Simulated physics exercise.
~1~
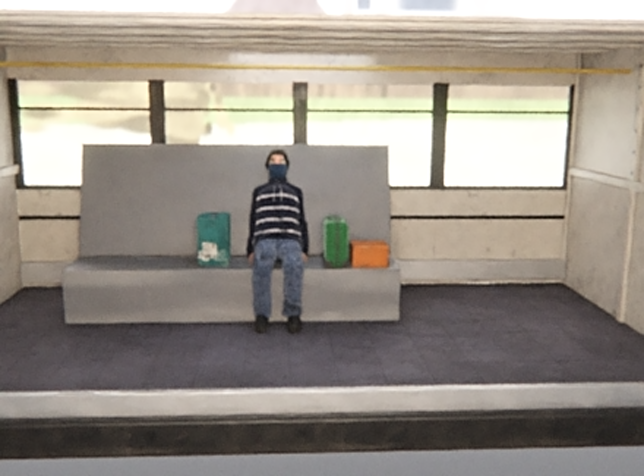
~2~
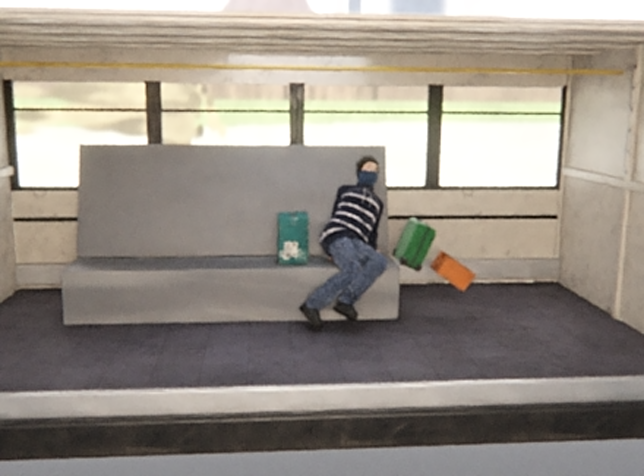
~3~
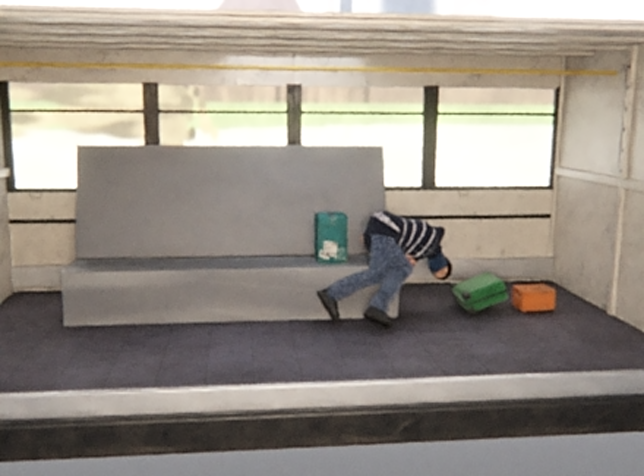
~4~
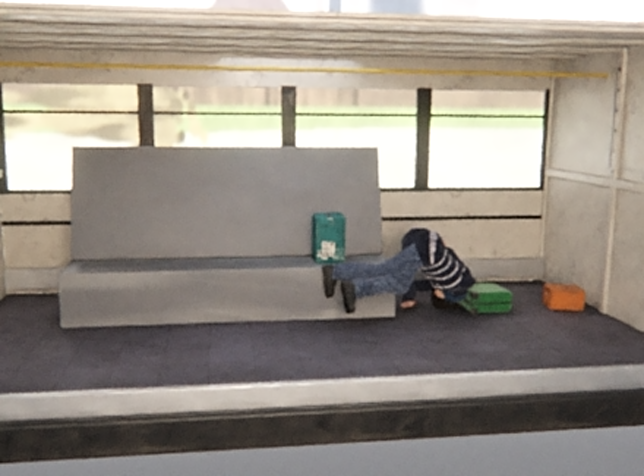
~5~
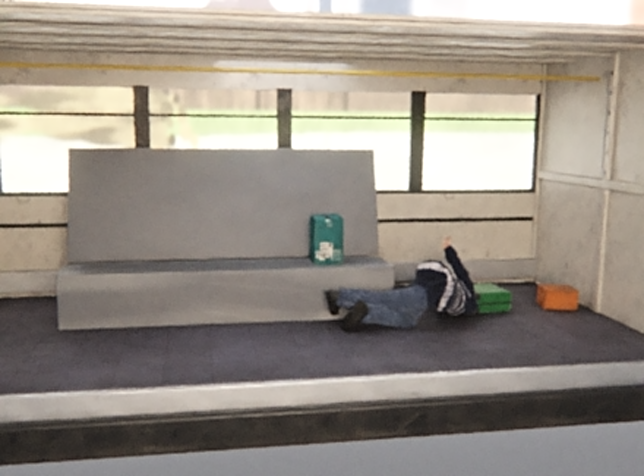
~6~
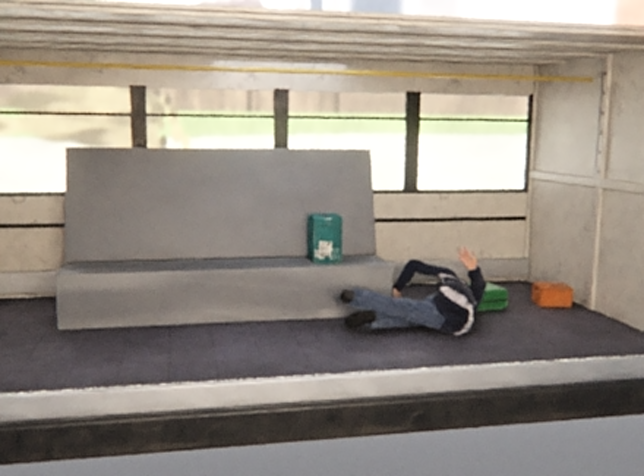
A masked person in a striped top sat limply on a long grey bench, then slid right and tumbled off its end after a green case and orange box, finishing sprawled on the floor beside them while a teal pack stayed upright on the seat.
